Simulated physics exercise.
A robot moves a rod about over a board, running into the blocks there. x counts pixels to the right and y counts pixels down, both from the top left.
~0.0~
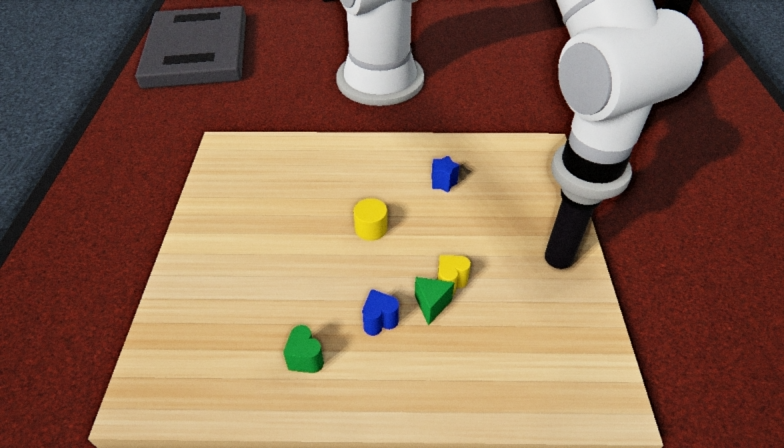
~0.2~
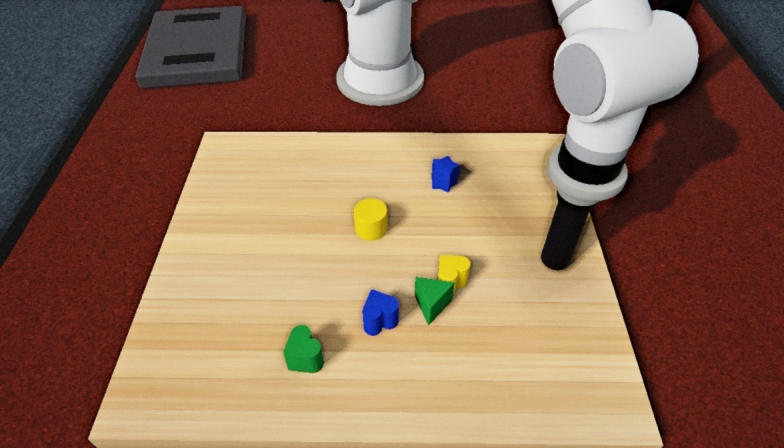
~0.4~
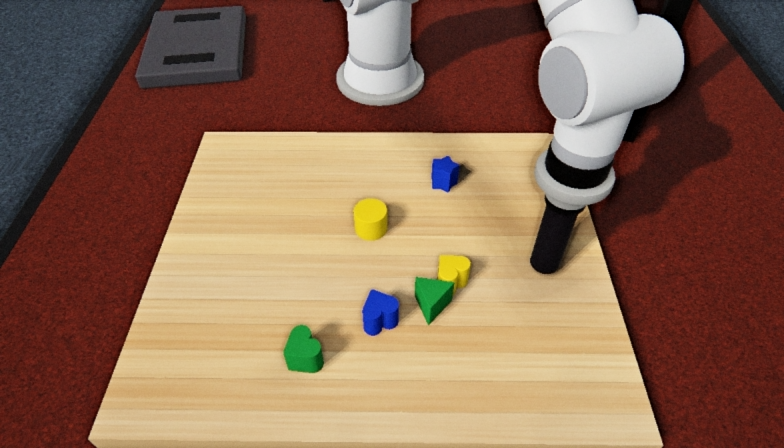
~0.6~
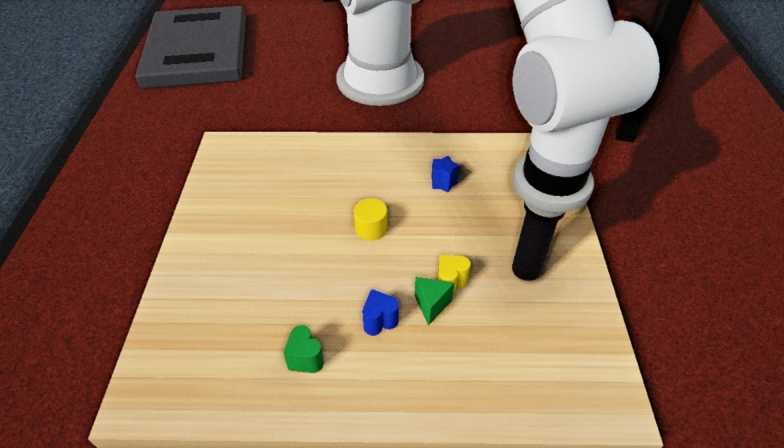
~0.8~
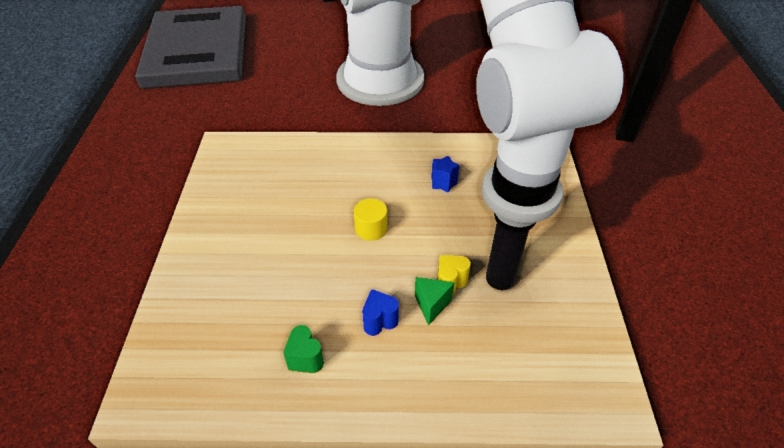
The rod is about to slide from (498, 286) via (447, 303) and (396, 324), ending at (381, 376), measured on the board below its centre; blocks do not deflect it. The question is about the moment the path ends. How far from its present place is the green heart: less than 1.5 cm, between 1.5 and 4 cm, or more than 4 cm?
It is going to finish within 1.5 cm of where it is now.
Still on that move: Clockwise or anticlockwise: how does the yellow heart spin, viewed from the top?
Looking down on the board, it turns clockwise.
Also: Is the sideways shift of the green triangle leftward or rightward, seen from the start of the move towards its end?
It will end up to the right.
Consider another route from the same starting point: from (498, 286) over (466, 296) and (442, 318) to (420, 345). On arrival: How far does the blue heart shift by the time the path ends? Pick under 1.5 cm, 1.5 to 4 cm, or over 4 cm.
Between 1.5 and 4 cm.
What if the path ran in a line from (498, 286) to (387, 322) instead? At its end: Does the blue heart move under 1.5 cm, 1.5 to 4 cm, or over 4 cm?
Range: Over 4 cm.
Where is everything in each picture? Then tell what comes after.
Rod's lower end (558, 259); green heart (302, 343); blue heart (379, 304); green triangle (433, 289); yellow heart (453, 265), in the first frame.
Rod (555, 260); blocks still, in the second frame.
Rod (544, 264); blocks still, in the third frame.
Rod (526, 270); blocks still, in the fourth frame.
Rod (500, 280); green heart (302, 343); blue heart (379, 304); green triangle (433, 289); yellow heart (453, 265), in the fifth frame.
On the path given first. One third of the way, rod (447, 297); green triangle (412, 295); yellow heart (441, 264), turned 25° clockwise.
Two thirds of the way, rod (396, 318); blue heart (328, 321), turned 35° clockwise; green triangle (359, 320); yellow heart (441, 264), turned 25° clockwise.
At the end, rod (380, 370); green heart (295, 344), turned 25° anticlockwise; blue heart (313, 322), turned 55° clockwise; green triangle (340, 335), turned 35° clockwise; yellow heart (441, 264), turned 25° clockwise.
